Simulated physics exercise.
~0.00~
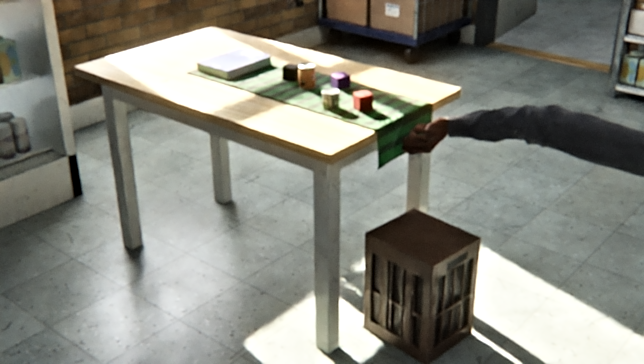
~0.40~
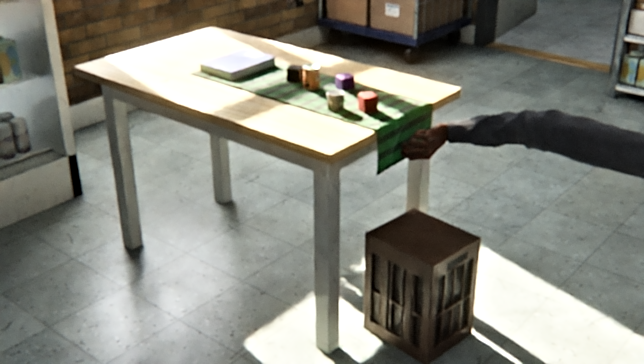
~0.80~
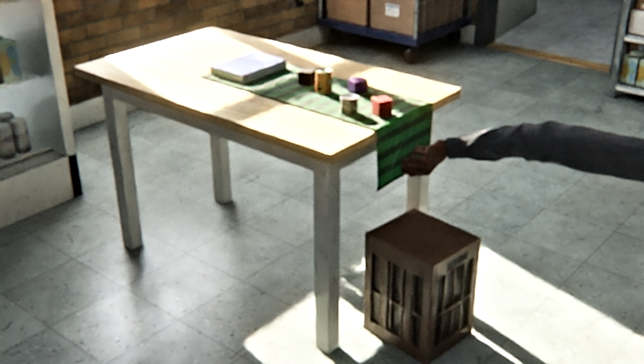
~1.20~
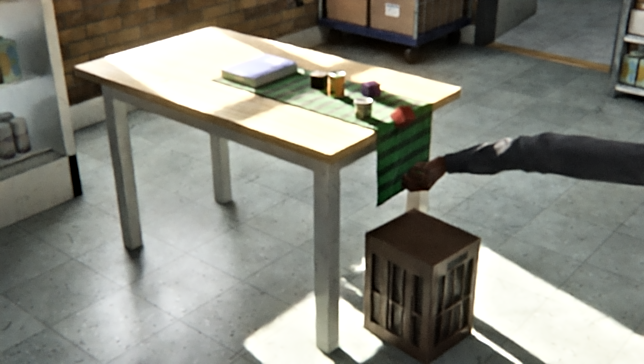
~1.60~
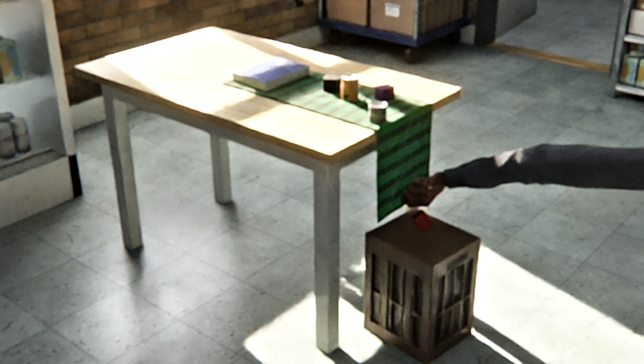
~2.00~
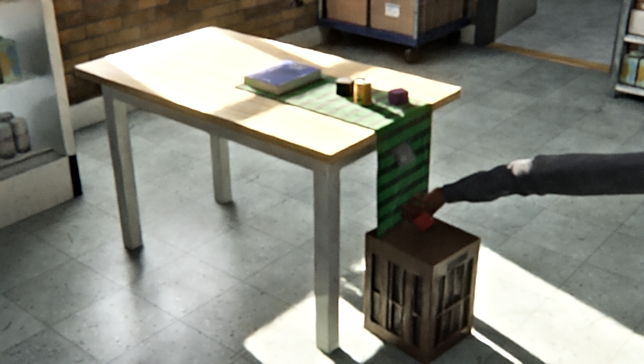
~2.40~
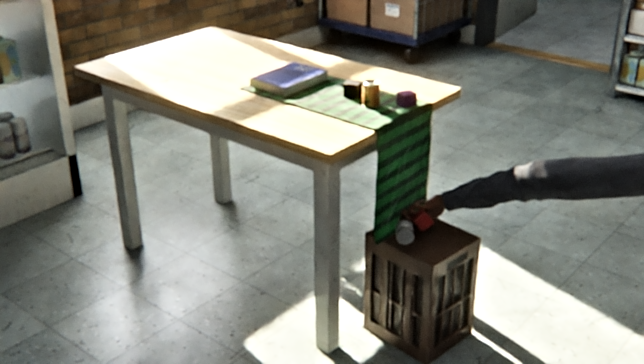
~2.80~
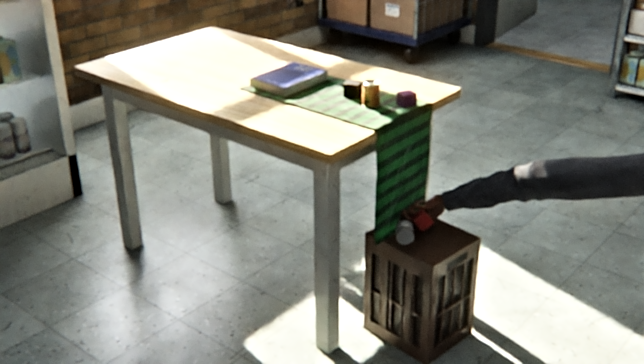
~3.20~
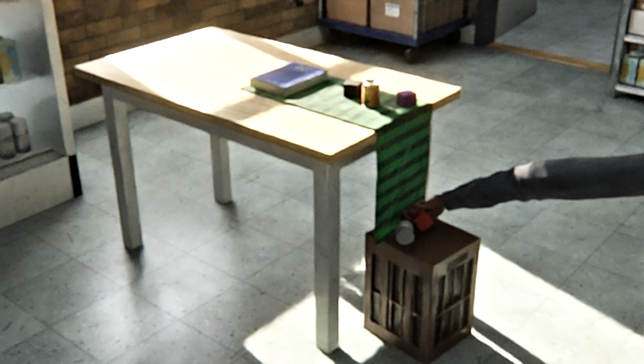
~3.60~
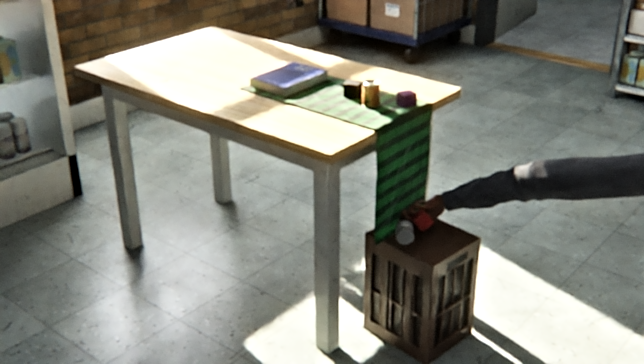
A hand pulls a green cloth down off a table, and two objects drop onto a crate.
